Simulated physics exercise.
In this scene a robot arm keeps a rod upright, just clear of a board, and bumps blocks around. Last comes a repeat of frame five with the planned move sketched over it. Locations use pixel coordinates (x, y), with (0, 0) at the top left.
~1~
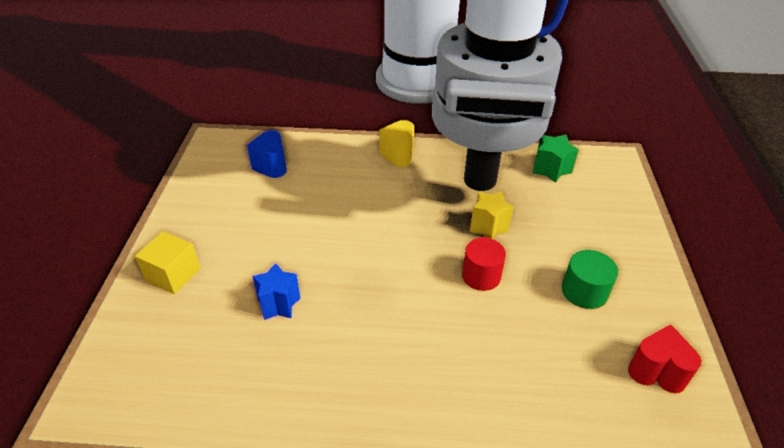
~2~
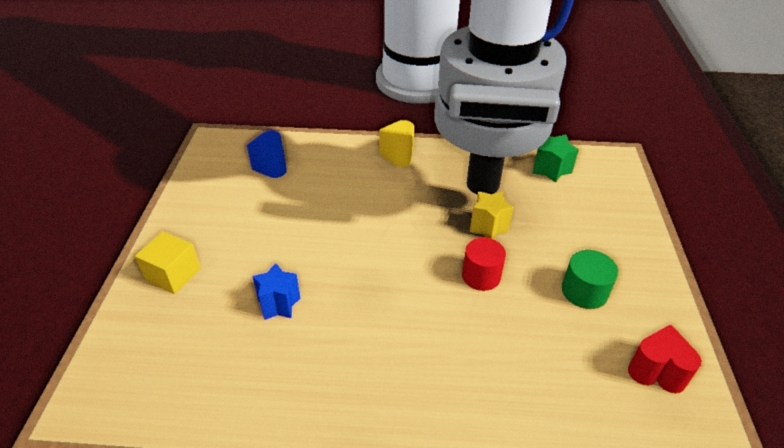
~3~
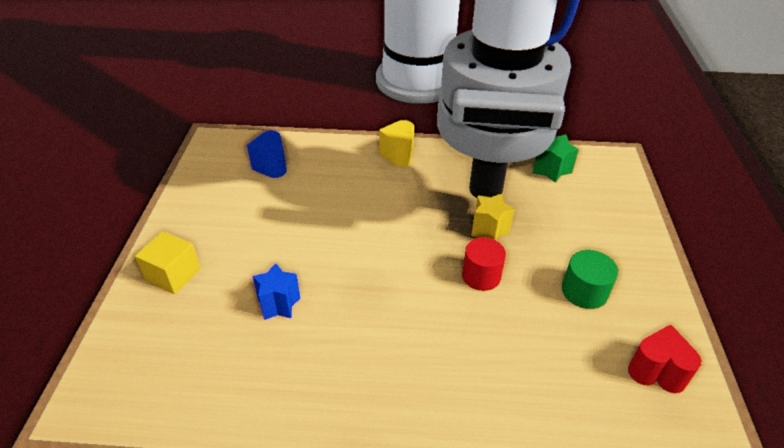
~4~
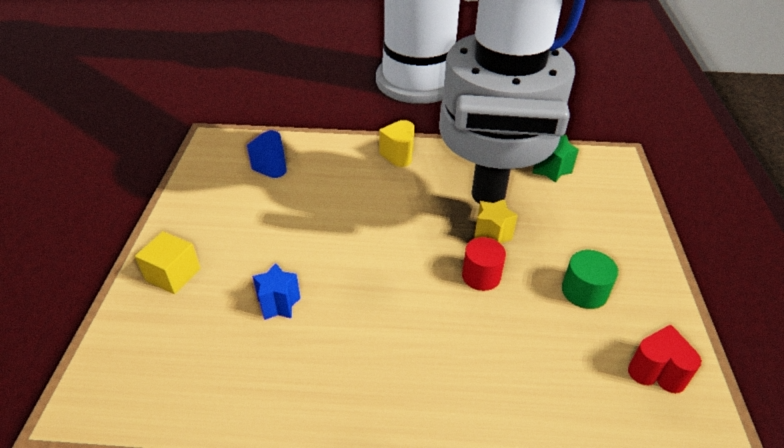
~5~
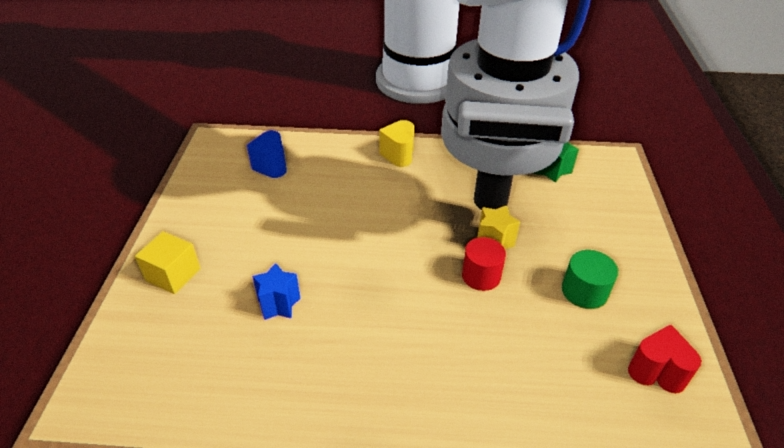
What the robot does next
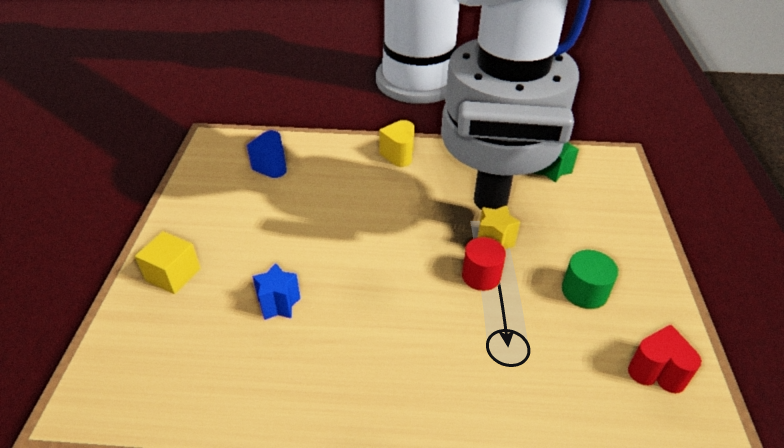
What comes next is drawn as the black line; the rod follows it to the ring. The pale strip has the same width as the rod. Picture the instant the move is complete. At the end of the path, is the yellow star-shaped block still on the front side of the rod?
Yes.
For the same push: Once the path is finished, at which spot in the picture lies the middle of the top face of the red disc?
In the picture, that point is around (477, 341).
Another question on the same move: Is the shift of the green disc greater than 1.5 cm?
No, that is not what happens.
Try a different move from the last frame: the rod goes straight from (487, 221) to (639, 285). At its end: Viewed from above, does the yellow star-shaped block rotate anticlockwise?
The answer is no.
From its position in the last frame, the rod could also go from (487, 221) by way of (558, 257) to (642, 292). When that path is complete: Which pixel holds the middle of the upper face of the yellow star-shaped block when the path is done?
At roughly (518, 235).
The drawn path runs straight from (487, 221) to (508, 348).
The first path, step by step. One third of the way, rod (498, 241); red disc (487, 283); yellow star-shaped block (507, 259).
Two thirds of the way, rod (506, 282); red disc (482, 326); yellow star-shaped block (517, 304).
At the end, rod (513, 330); red disc (477, 341); yellow star-shaped block (530, 356); green disc not moved.
